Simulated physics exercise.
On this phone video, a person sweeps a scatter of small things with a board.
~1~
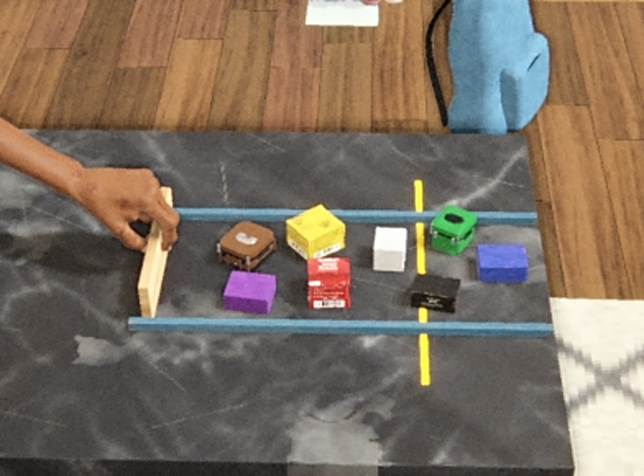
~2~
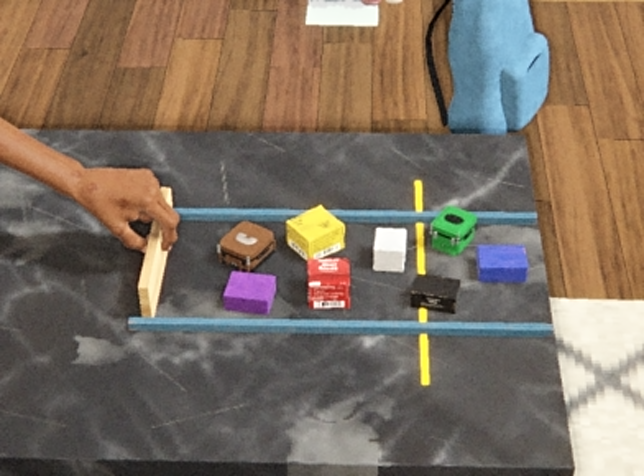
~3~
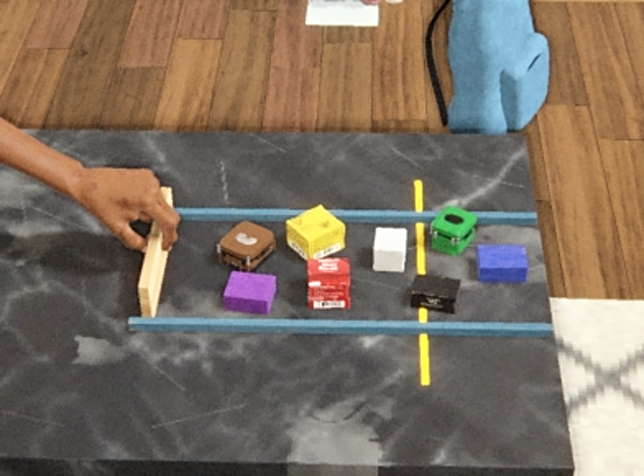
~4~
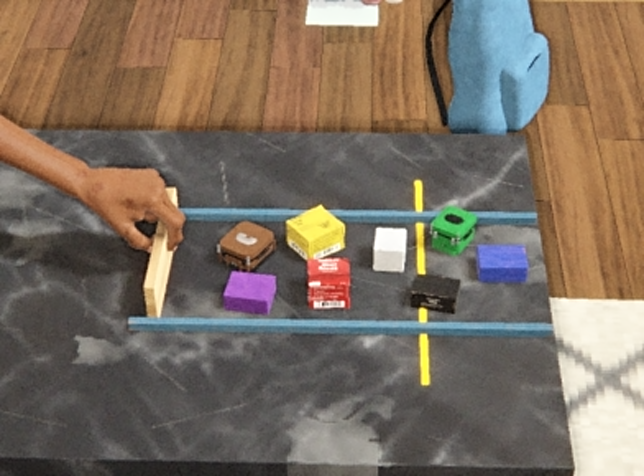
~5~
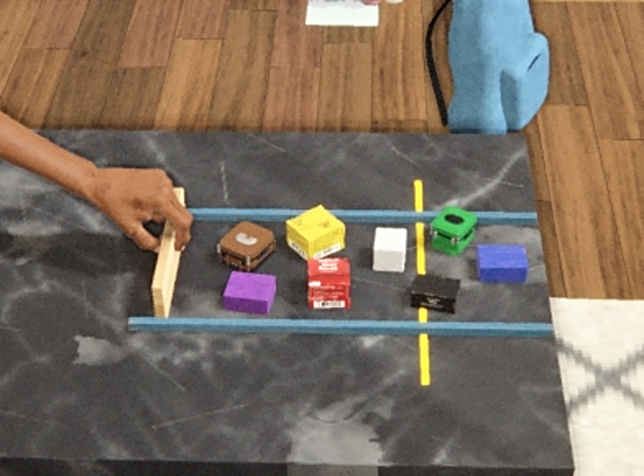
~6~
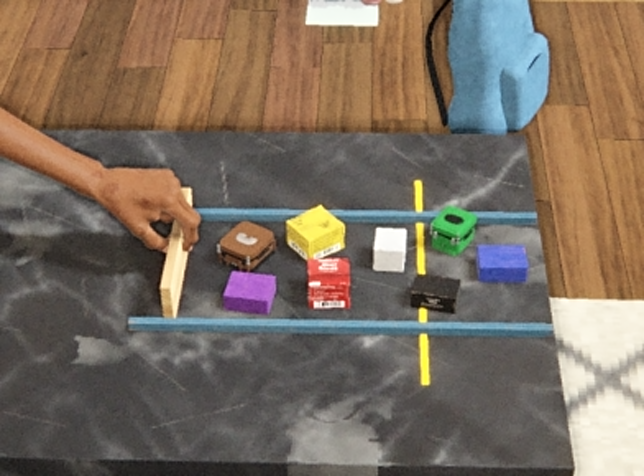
A hand slides an upright wooden board slightly right toward scattered small blocks and boxes.
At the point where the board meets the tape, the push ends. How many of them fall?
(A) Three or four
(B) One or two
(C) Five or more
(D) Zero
Zero.
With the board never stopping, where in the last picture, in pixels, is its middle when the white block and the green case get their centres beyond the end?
The middle is at (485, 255) when it's the white block, and at (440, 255) when it's the green case.
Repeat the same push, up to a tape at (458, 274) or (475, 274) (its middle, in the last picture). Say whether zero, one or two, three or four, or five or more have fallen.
First tape: 3 or 4; second tape: Three or four.
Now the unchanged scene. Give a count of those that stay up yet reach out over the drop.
Counting them gives 2.
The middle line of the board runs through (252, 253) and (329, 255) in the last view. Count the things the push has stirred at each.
3 and 6.
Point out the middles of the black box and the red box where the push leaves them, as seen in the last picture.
The black box comes to rest close to (532, 291), while the red box rests close to (488, 285).
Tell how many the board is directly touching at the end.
Contact count: 2.
Early on, none off yet; blue block at rest near (502, 263); green case at rest near (453, 231); black box at rest near (436, 293).
Finally, the number that fall off is zero.
